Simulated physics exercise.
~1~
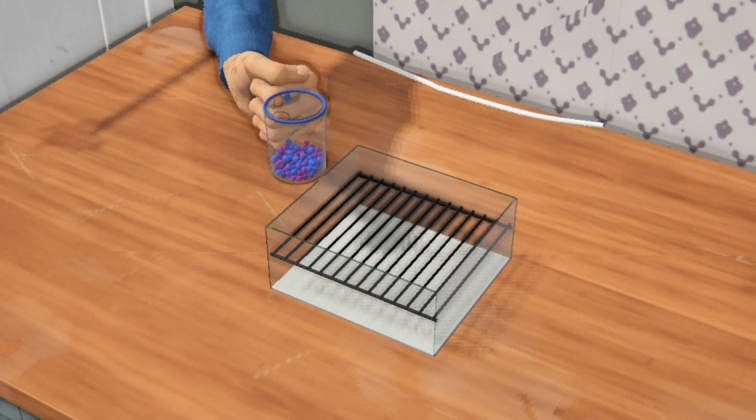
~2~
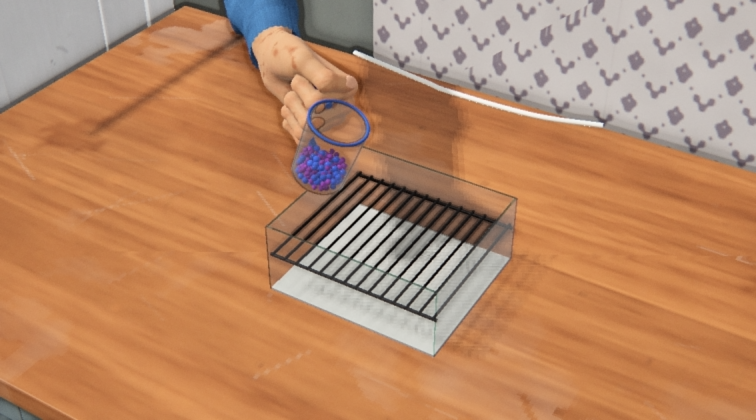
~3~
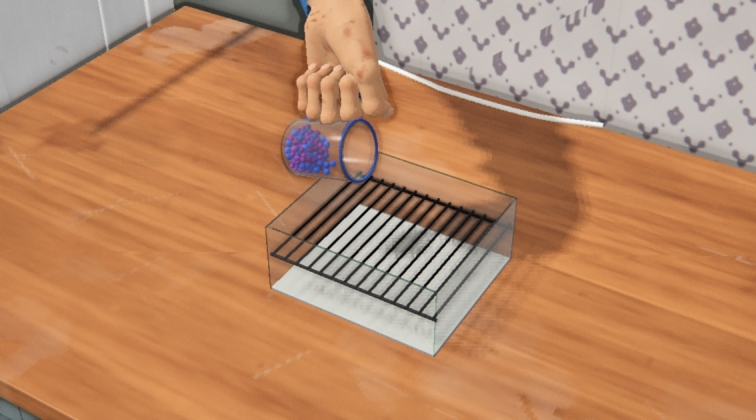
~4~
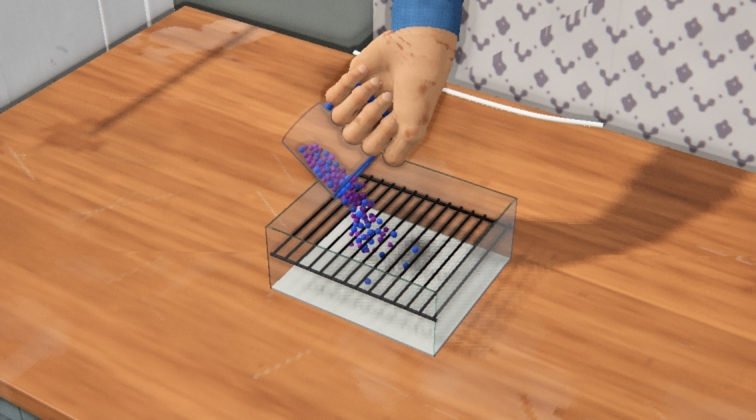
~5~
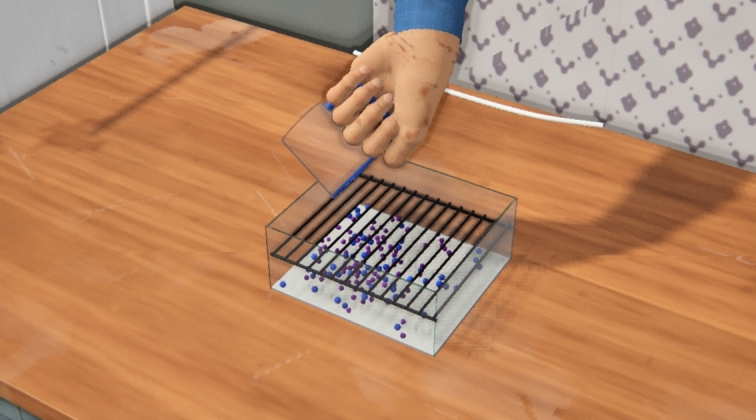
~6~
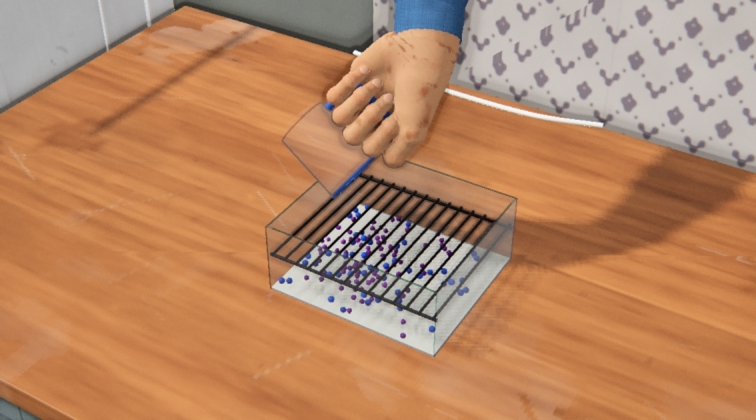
Purple and blue beads pouring from a clear cup tipped by a hand, falling through a black wire rack into the box below.
